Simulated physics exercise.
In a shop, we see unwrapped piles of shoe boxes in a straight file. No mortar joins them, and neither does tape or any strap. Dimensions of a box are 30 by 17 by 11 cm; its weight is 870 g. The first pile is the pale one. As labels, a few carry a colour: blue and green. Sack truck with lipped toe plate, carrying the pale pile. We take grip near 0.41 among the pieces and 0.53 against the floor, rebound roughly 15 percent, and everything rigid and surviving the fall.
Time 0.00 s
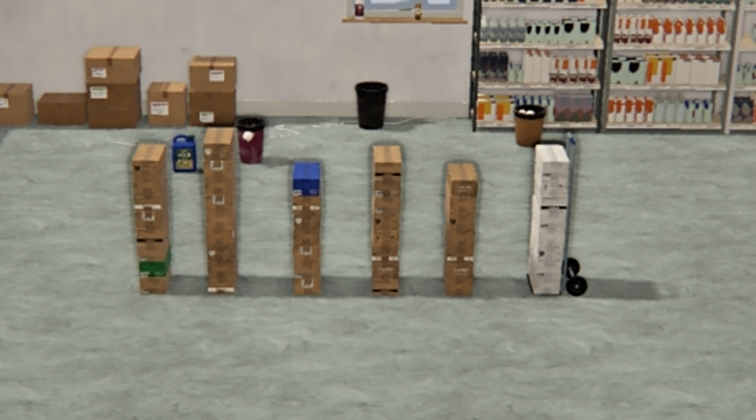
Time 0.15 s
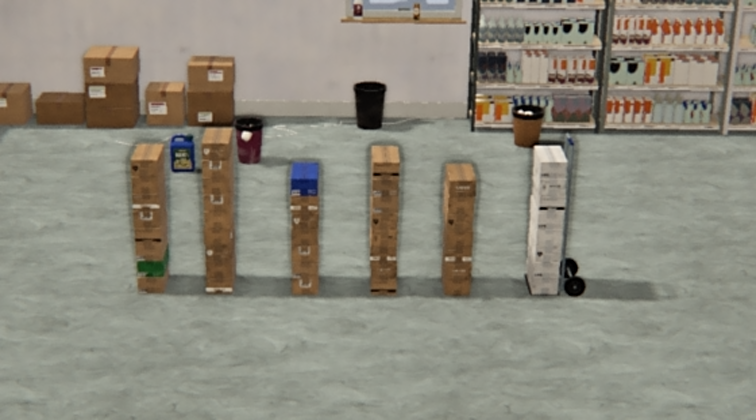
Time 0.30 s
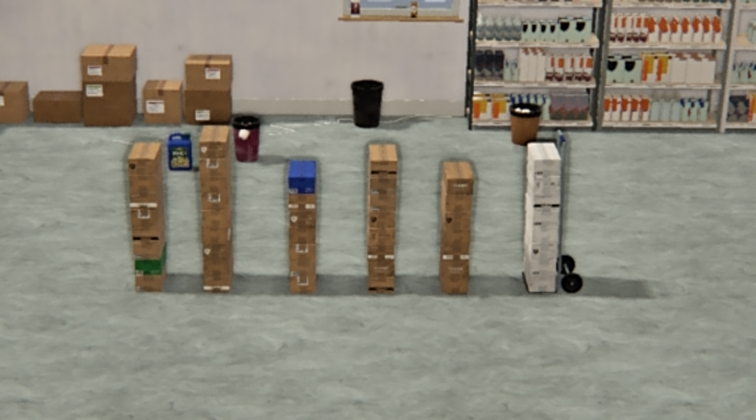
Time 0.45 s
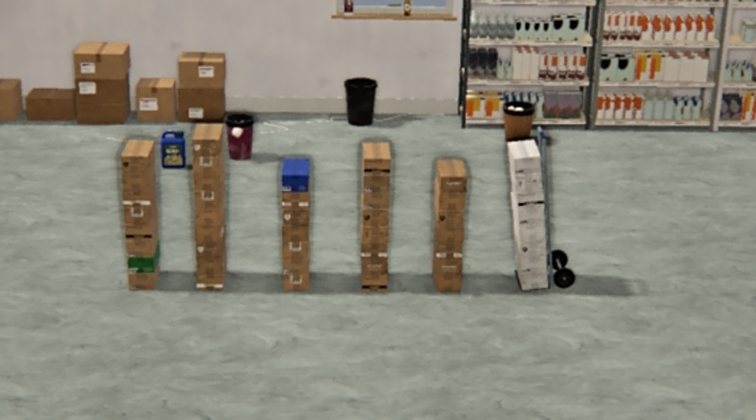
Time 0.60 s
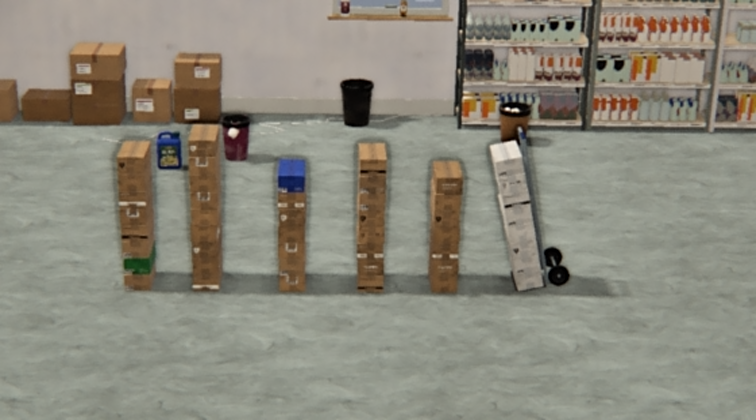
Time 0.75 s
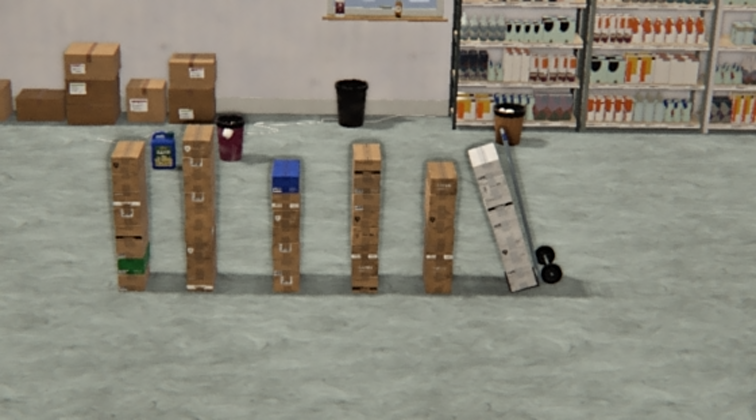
A white stack of boxes on a hand truck stood upright at first, then leaned steadily left toward five still brown stacks, one topped with a blue box, as the view drifted slightly right.
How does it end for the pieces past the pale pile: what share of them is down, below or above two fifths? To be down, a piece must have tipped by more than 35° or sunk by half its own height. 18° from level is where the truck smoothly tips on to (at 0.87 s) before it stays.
The share down is above two fifths.
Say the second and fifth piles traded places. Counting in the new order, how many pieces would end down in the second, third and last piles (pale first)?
Second 8, third 8, last 8.
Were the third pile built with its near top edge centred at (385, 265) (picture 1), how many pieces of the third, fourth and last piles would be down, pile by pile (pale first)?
Down by pile: Third 1, fourth 0, last 0.
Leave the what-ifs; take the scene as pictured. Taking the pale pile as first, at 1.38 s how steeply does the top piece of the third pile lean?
Tilt: Near 0 degrees.
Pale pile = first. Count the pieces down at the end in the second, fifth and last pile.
Pile by pile: Second 6, fifth 8, last 7.
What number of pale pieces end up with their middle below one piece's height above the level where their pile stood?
Count: 3.
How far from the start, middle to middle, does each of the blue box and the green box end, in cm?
Distances: Blue 115, green 25 (cm).
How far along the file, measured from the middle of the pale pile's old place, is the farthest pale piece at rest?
100 cm.
Around 1.38 s, 8 of the pale pile down; none of the 39 other boxes down, 10 disturbed.
Around 2.10 s, 8 of the pale pile down; 16 of the 39 other boxes down; blue box tipped 18°, 57 mm lower.
Around 3.00 s, 8 of the pale pile down; 36 of the 39 other boxes down; green box tipped 54°; blue box tipped 46°, 30 cm lower.
Finally (4.5 s), 8 of the pale pile down; 36 of the 39 other boxes down; green box on its side; blue box 40 cm lower. That is 92 per cent. Seen by the last camera, middles, green box near (98, 269), blue box near (119, 233).
